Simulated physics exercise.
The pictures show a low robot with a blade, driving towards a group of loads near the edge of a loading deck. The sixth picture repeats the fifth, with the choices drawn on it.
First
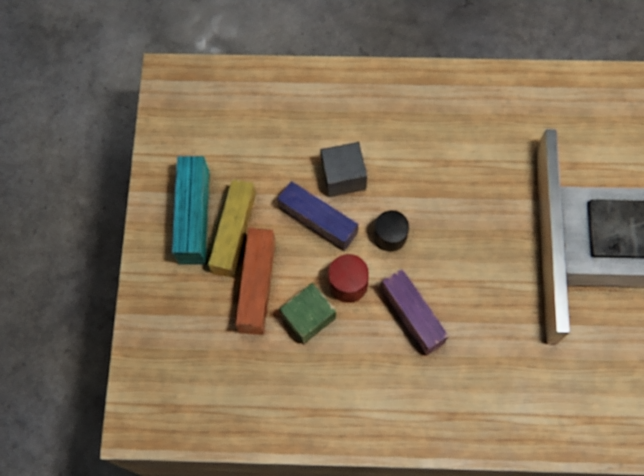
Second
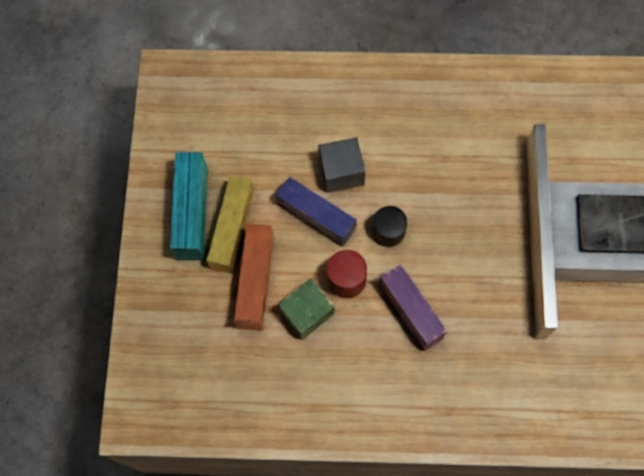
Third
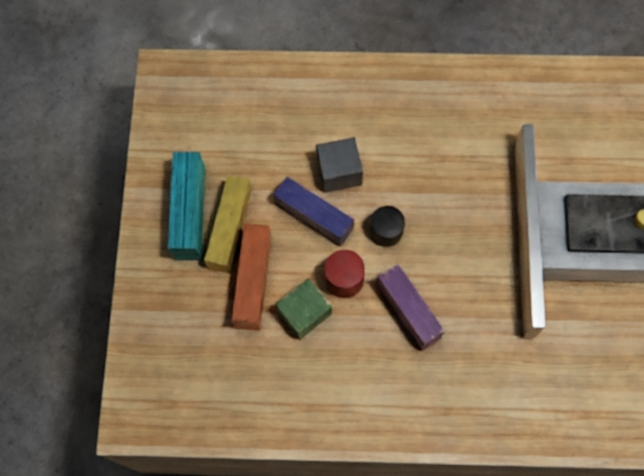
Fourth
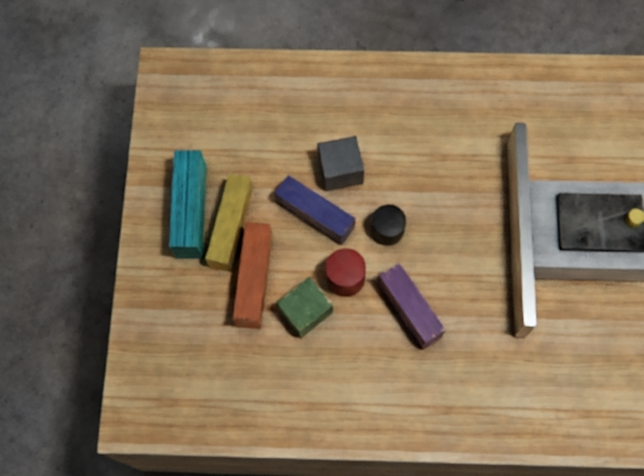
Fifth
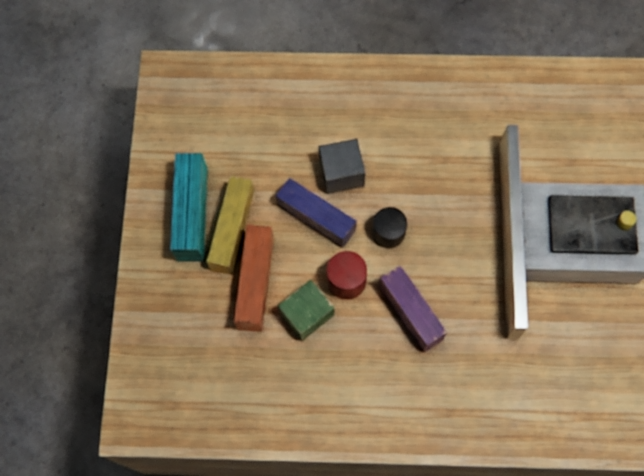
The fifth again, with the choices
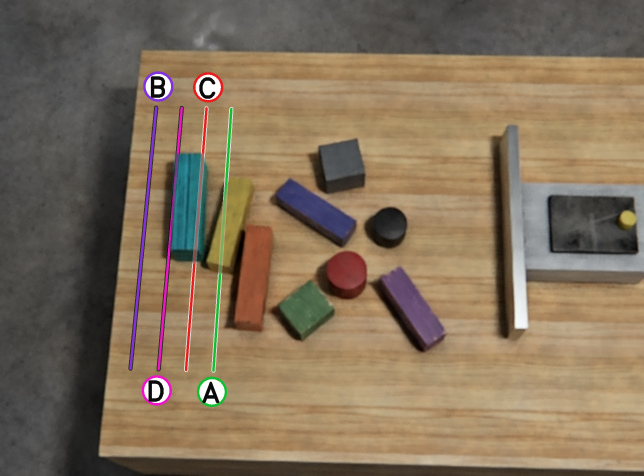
In the video, a low grey robot with a wide upright blade moves slowly leftward across a wooden deck, towards a scattered group of coloured bars, blocks and round pieces, which stay still and untouched near the left edge.
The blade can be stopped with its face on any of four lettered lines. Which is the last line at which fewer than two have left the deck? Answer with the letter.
It can go as far as A.
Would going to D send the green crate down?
No.
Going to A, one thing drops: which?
The turquoise stick goes over.
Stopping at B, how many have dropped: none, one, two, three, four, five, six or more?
Six or more.
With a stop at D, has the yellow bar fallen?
Yes.
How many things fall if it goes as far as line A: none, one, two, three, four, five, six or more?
One.
On the marked copy, A at (223, 233); B at (144, 232); C at (197, 233); D at (171, 232).
Taking A. A third of the way, robot (480, 222); purple bar (391, 312); black canister (385, 228).
Two thirds of the way, robot (372, 219); turquoise stick (184, 207); yellow bar (205, 225).
When it is over, robot (291, 218); turquoise stick over the edge; yellow bar (131, 227); one fallen.
As for the rest, B drops six; C drops three; D drops four.
